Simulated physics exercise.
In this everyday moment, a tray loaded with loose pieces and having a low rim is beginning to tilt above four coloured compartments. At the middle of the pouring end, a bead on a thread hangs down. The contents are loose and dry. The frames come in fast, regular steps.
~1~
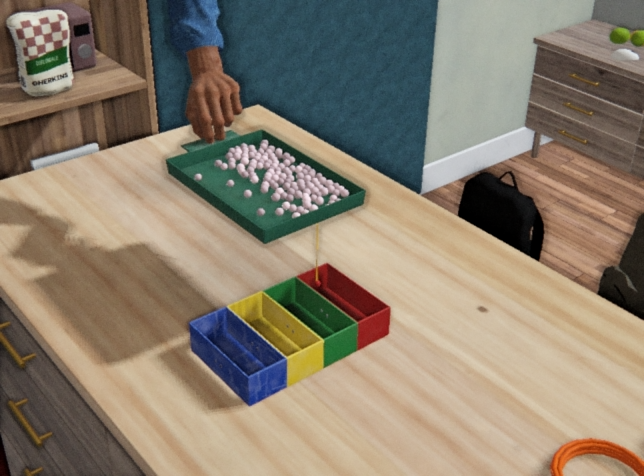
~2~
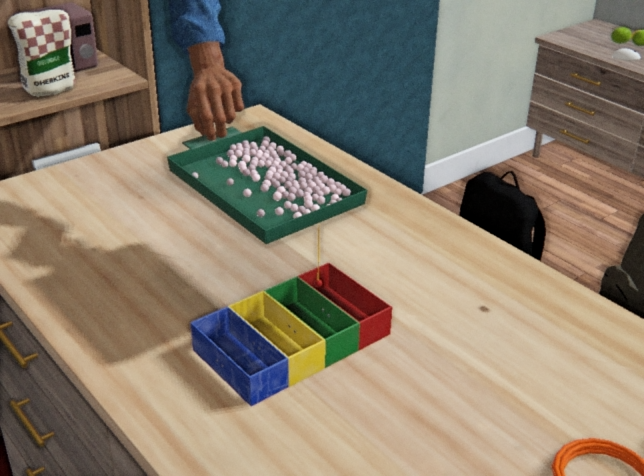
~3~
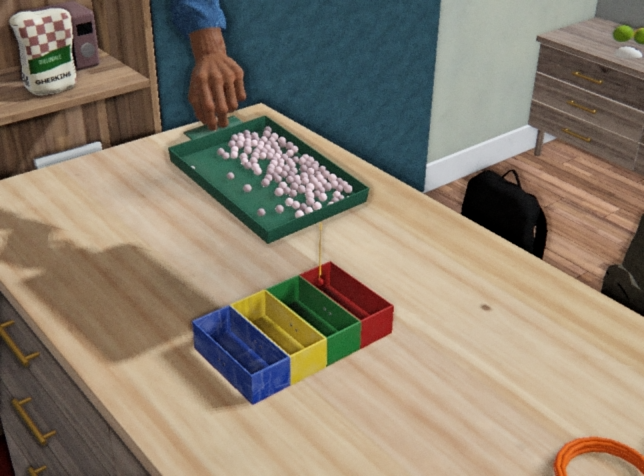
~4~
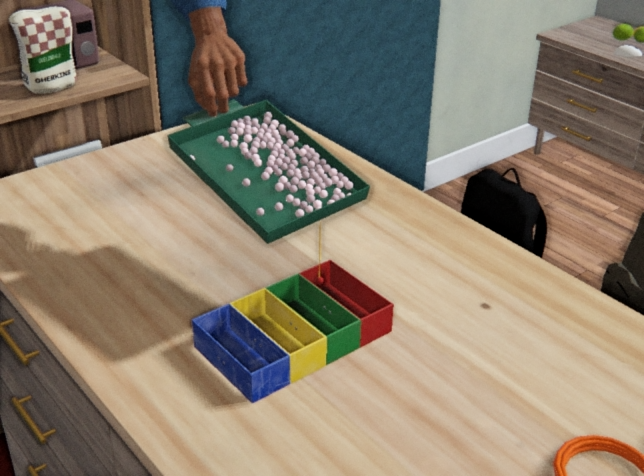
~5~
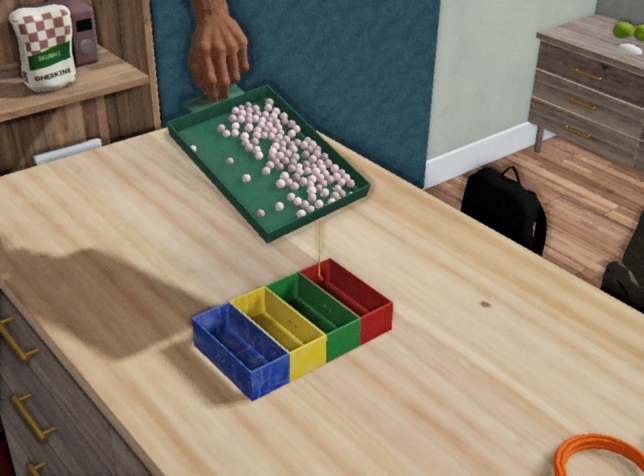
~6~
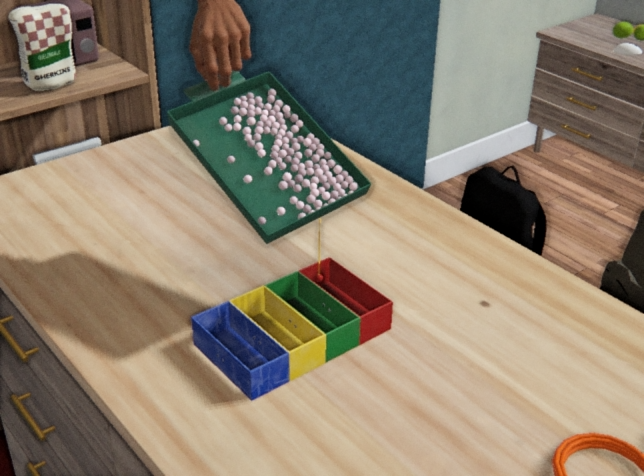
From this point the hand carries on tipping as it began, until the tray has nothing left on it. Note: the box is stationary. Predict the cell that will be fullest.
I would say the yellow cell.
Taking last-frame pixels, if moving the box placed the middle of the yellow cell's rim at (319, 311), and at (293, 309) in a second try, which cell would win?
The first placing favours the blue cell, while the second favours the yellow cell.
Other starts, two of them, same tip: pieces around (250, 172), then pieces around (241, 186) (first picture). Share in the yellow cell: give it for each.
About 60 % and 70 %.
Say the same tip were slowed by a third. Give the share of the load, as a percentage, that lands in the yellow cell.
Roughly 60 percent.
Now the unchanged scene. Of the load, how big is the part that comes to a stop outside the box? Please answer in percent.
Roughly 10 per cent.
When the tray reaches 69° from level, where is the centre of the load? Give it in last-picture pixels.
Somewhere near pixel (292, 215).
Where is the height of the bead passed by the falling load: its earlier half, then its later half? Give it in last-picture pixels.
(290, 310) for the early half, (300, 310) for the late half.
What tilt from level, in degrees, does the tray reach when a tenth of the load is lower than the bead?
It is at around 75 degrees.
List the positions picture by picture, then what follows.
In the first frame, corners of the pouring end at (264, 229) and (364, 190), level; middle of the load at (282, 177), sugar pearls; bead on its thread at (317, 284); blue cell at (268, 379); yellow cell at (305, 361); green cell at (340, 343); red cell at (374, 326).
In the second frame, corners of the pouring end at (266, 229) and (365, 190), level; middle of the load at (284, 175).
In the third frame, corners of the pouring end at (268, 230) and (367, 188), tipped barely, lowest at the left corner; middle of the load at (286, 169).
In the fourth frame, corners of the pouring end at (268, 231) and (368, 186), tipped a little, lowest at the left corner; middle of the load at (286, 161), a stray few on the move.
In the fifth frame, corners of the pouring end at (268, 232) and (369, 184), tipped clearly, lowest at the left corner; middle of the load at (287, 154), about a quarter on the move.
In the sixth frame, corners of the pouring end at (268, 233) and (369, 183), tipped clearly, lowest at the left corner; middle of the load at (290, 152), nearly all on the move; blue cell at (270, 374); yellow cell at (307, 355); green cell at (342, 337); red cell at (376, 320).
Soon, tray tipped steeply; most on the tray; a stray few in the yellow cell; a small part falling or outside the box.
A while on, tray tipped past a quarter turn; about a quarter on the tray; about a third in the yellow cell; a small part in the green cell; a stray few in the blue cell; about a quarter falling or outside the box.
Towards the end, tray tipped past a quarter turn; about two thirds in the yellow cell; about a quarter in the green cell; a stray few in the blue cell; a stray few in the red cell; a small part falling or outside the box.
Finally, tray tipped past a quarter turn; about two thirds in the yellow cell; about a quarter in the green cell; a stray few in the blue cell; a stray few in the red cell; a small part outside the box.
